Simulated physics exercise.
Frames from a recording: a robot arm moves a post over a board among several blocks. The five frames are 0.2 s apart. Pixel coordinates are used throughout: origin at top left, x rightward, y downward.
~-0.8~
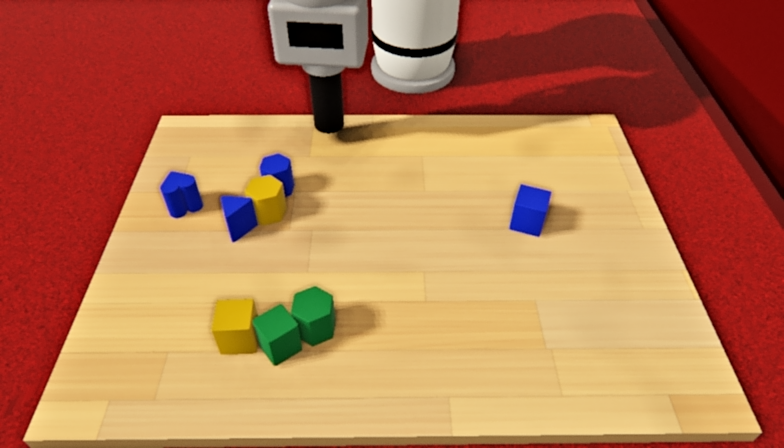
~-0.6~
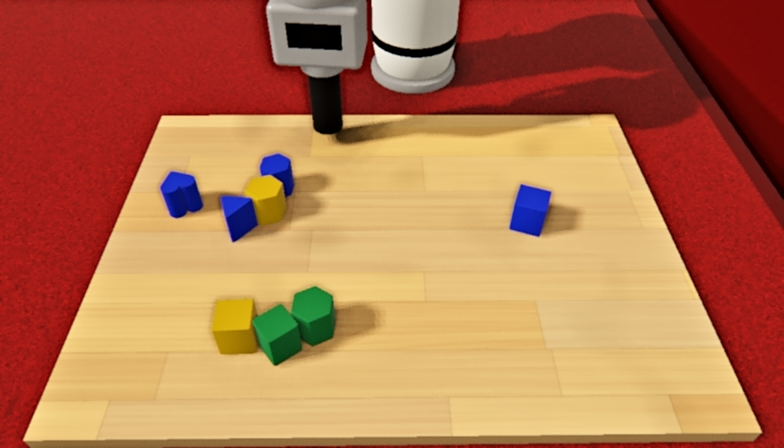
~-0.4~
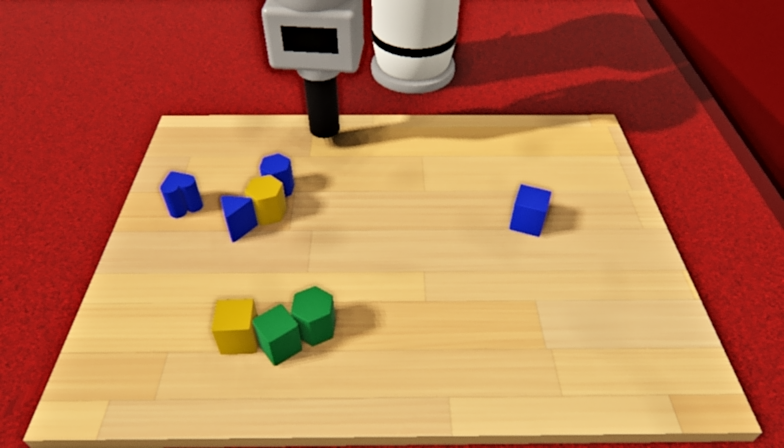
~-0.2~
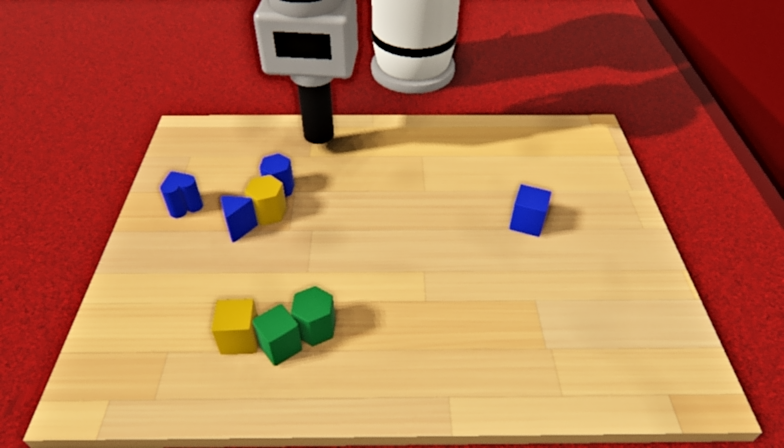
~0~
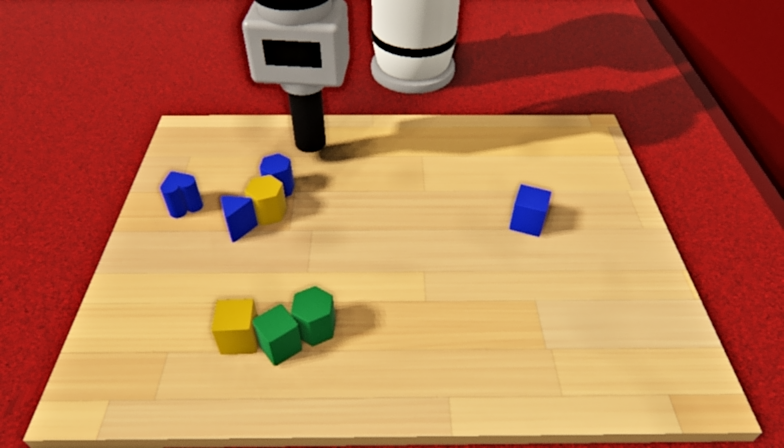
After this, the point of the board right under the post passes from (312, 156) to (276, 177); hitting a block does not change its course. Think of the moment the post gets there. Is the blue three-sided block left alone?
I believe so.
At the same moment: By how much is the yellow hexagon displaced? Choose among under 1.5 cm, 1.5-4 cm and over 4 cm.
Distance: Less than 1.5 cm.
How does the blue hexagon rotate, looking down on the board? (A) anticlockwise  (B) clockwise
That would be A.
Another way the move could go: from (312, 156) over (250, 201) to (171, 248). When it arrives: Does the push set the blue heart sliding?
Going by the path, no.
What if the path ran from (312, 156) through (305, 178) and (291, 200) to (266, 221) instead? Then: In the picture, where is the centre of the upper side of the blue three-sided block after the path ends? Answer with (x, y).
That would be at about pixel (205, 226).
The first path, step by step. Halfway along, post (292, 155); nothing pushed yet.
At the end, post (274, 165); blue three-sided block unmoved; yellow hexagon (265, 193), turned 15° clockwise; blue hexagon (269, 172), turned 40° anticlockwise.
